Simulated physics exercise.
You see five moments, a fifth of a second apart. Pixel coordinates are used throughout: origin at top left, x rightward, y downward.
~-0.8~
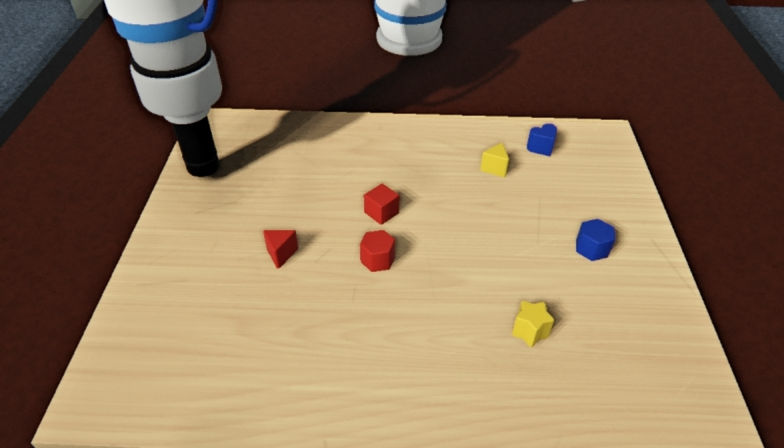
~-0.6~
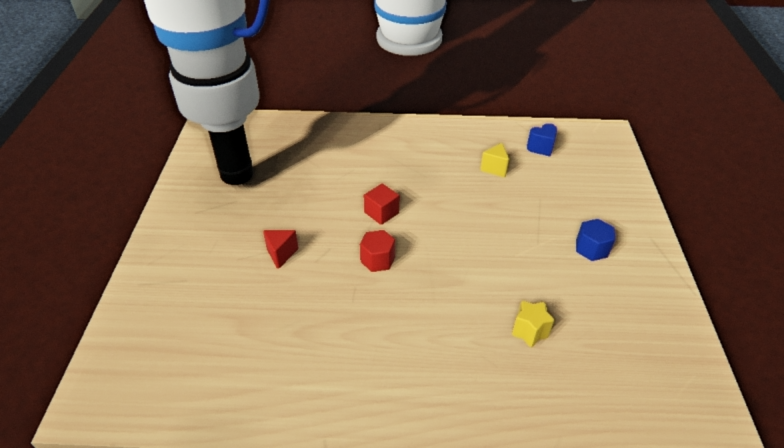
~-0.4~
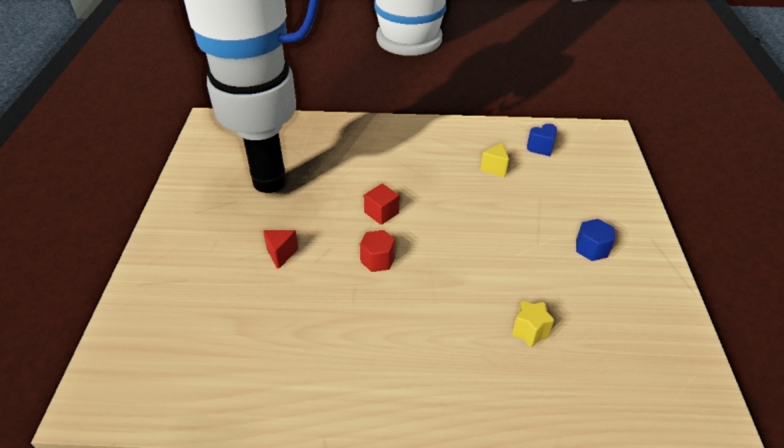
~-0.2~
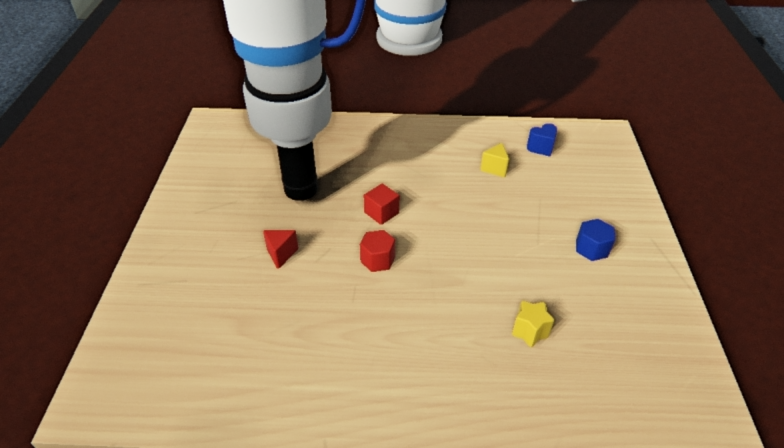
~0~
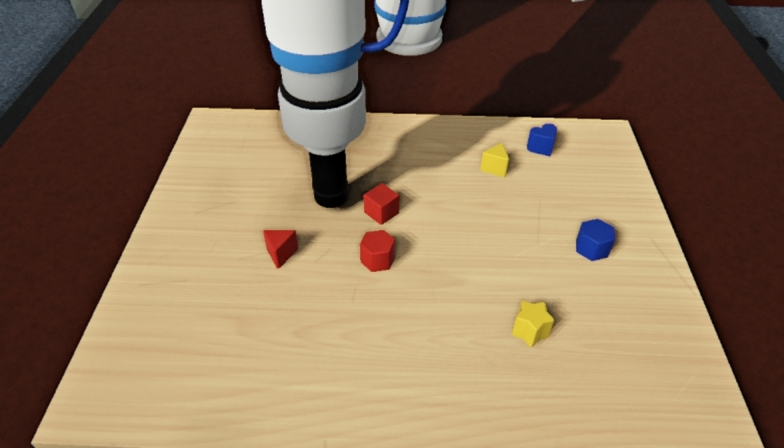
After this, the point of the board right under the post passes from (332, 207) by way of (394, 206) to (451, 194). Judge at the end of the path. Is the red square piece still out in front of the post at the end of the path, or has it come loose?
The post moves past it.
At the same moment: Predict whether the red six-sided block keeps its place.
It is untouched.
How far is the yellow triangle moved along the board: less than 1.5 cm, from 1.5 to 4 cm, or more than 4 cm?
It shifts under 1.5 cm.
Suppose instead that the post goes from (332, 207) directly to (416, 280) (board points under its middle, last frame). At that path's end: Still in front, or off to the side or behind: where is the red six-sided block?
Still leading.
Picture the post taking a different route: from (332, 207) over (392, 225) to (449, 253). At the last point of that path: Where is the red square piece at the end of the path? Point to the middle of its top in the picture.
Top centre: (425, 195).
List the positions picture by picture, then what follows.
In the first picture, post tip (204, 168); block tops, red six-sided block (378, 241); red square piece (382, 194); yellow triangle (498, 151).
In the second picture, post (237, 176); blocks unchanged.
In the third picture, post (270, 183); blocks unchanged.
In the fourth picture, post (301, 191); blocks unchanged.
In the fifth picture, post (331, 198); red six-sided block (378, 241); red square piece (382, 194); yellow triangle (498, 151).
On the path given first. One third of the way, post (374, 197); red square piece (407, 195).
Two thirds of the way, post (415, 196); red square piece (446, 200), turned 35° clockwise.
At the end, post (452, 185); red six-sided block in place; red square piece (460, 200), turned 90° clockwise; yellow triangle in place.
